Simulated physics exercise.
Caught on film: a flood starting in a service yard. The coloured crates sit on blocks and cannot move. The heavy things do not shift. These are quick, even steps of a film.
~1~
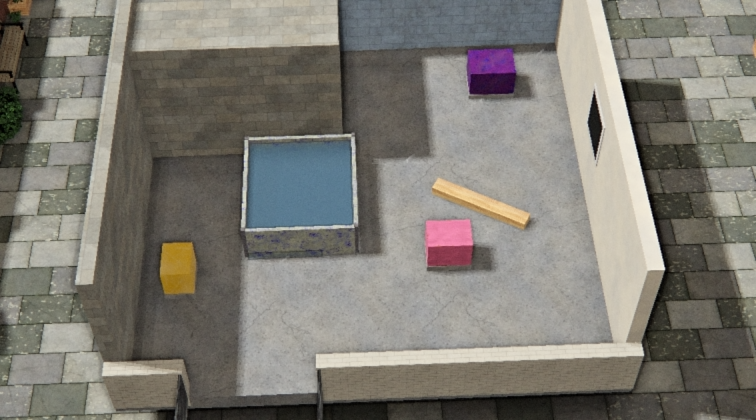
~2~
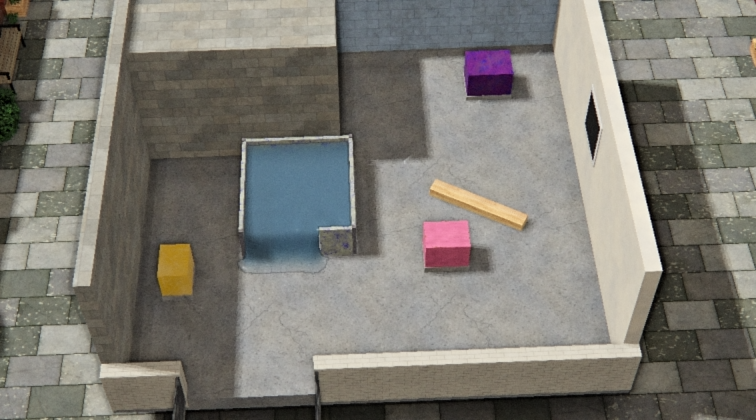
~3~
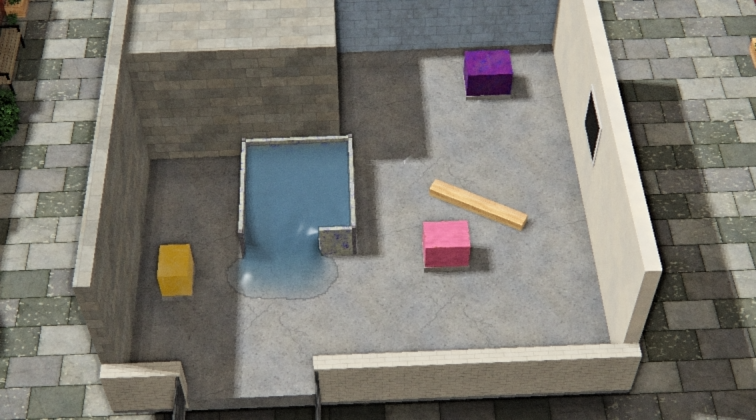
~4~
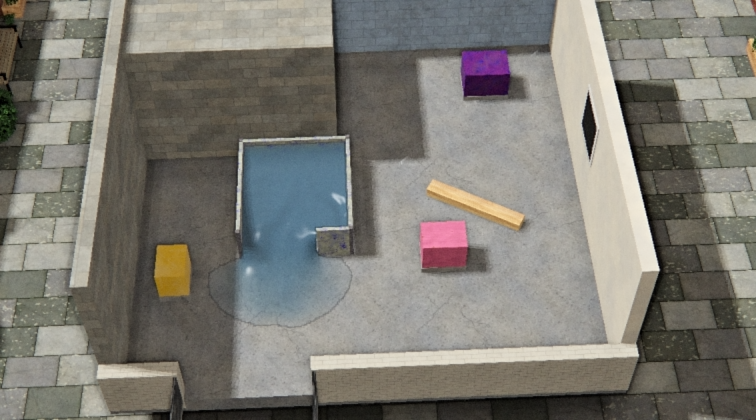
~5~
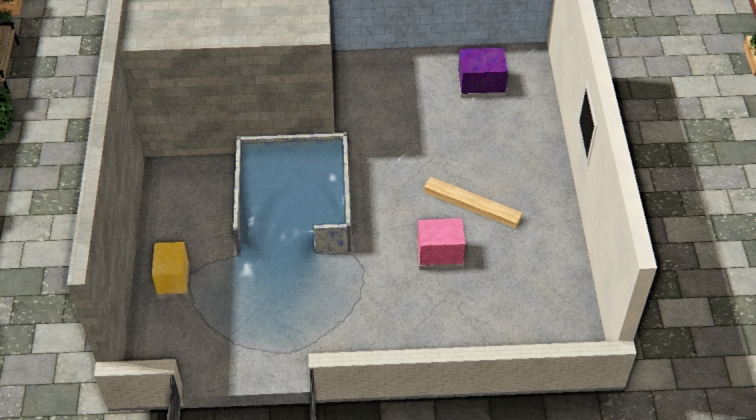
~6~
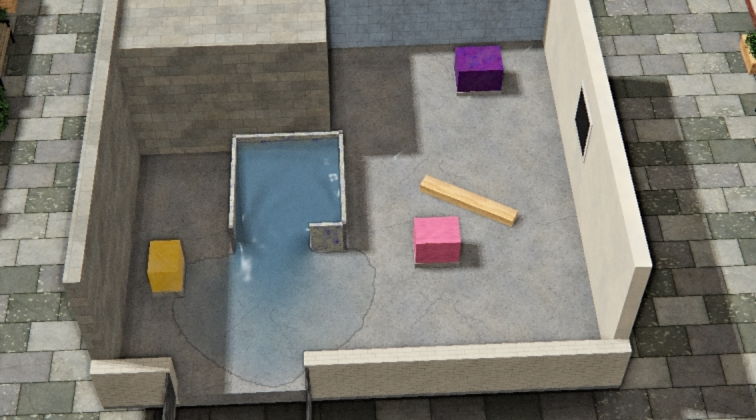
Water poured out of the open tank when most of its front side gave way, spreading in a widening, rounded pool across the grey yard floor, while the yellow, pink and purple blocks stayed put.
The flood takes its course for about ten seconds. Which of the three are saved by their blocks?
One by one: The yellow crate escapes dry; the purple crate escapes dry; the pink crate escapes dry.
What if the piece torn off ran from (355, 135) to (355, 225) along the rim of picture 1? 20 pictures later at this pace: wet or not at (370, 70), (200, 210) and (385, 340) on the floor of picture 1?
In that order: Free of water, no water, covered.
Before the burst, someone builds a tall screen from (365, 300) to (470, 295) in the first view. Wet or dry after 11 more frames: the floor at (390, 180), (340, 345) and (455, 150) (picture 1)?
In that order: Clear, flooded, no water.
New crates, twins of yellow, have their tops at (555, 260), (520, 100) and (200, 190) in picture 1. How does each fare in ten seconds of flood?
In that order: Stays dry, remains dry, keeps dry.
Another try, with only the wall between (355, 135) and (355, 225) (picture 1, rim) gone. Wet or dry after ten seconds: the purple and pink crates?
Then: The purple crate is topped; the pink crate is wetted.
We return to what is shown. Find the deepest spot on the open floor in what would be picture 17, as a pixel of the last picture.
Around (118, 385).
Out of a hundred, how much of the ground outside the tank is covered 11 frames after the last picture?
Near 20 in a hundred.
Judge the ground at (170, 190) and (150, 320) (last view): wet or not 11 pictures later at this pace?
As listed: Not flooded, flooded.
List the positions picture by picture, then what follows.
The first frame shows the open tank at (300, 184) is whole and still.
In the second frame, water pours out at (283, 245) and has run to (244, 265).
In the third frame, the front is at (322, 288), out from the gap at (283, 248).
In the fourth frame, water pours out at (280, 249) and has run to (294, 323).
In the fifth frame, the front is at (296, 346), out from the gap at (278, 246).
In the sixth frame, the front is at a hidden place, out from the gap at (274, 244).
A moment on, water covers 20 % of the floor; the yellow crate water round its plinth, the purple crate not reached, the pink crate not reached.
Next, water covers 20 % of the floor; the yellow crate water round its plinth, the purple crate not reached, the pink crate water round its plinth.
Then, water covers 35 % of the floor; the yellow crate water round its plinth, the purple crate not reached, the pink crate water round its plinth.
Later, water covers 50 % of the floor; the yellow crate water round its plinth, the purple crate not reached, the pink crate water round its plinth.
In the end, water covers 60 % of the floor; the yellow crate stayed above the water, the purple crate stayed above the water, the pink crate stayed above the water.
